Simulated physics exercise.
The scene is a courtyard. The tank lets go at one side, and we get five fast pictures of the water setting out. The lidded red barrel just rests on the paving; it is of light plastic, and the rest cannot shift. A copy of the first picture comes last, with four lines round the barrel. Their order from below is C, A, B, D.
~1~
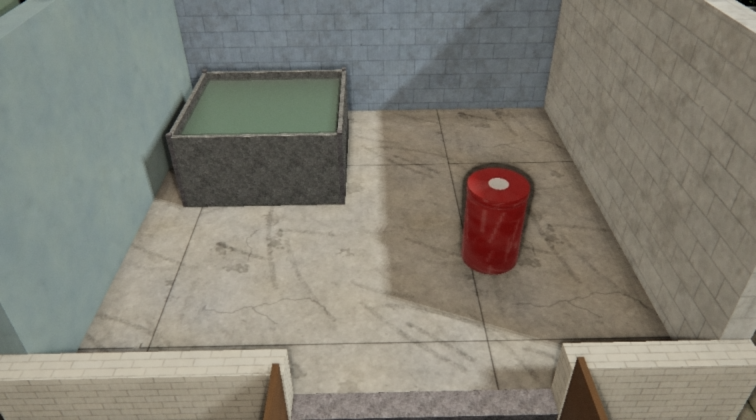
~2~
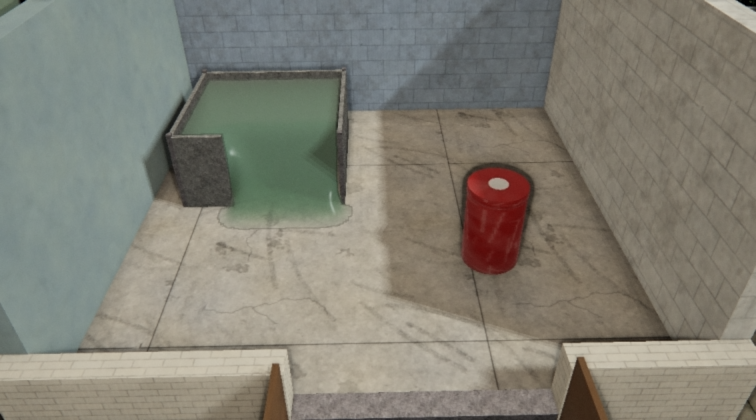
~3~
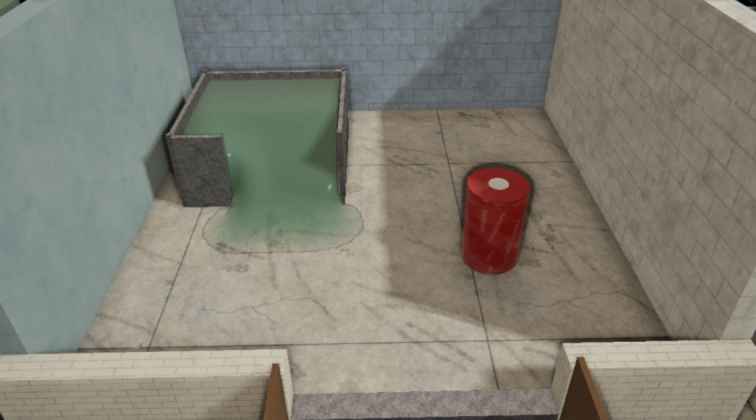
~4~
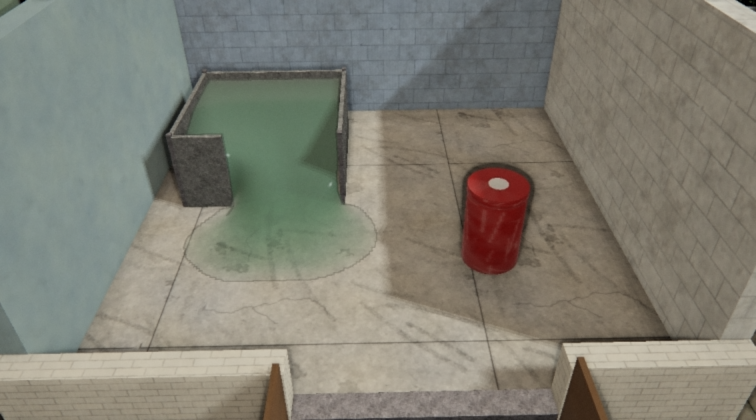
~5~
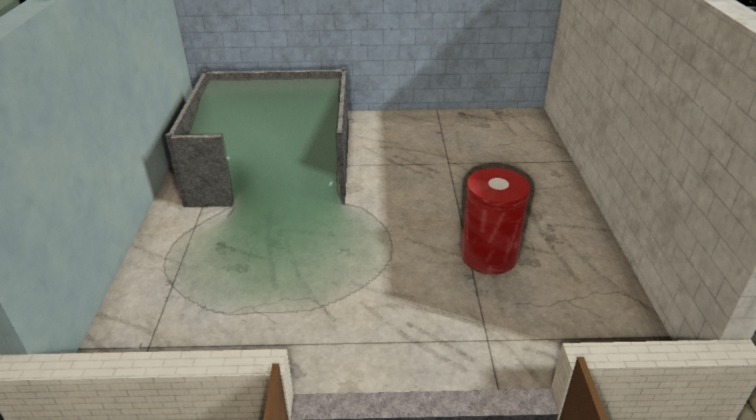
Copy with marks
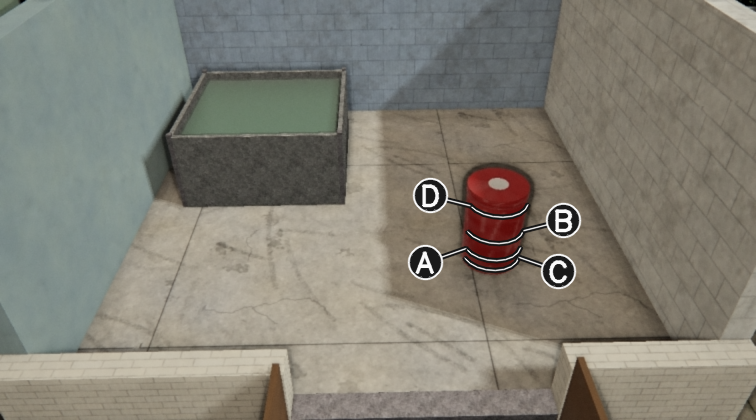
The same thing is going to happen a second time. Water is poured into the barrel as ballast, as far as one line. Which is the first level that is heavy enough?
I would pick mark C.
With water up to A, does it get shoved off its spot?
No, that is safe.
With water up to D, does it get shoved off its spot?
No, that is safe.
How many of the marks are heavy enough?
All of them.
On the marked copy, A at (496, 260); B at (499, 243); C at (495, 270); D at (502, 217); from the bottom up C, A, B, D.
With A, it does not move.
With B, it does not move.
With C, it does not move.
With D, it does not move.
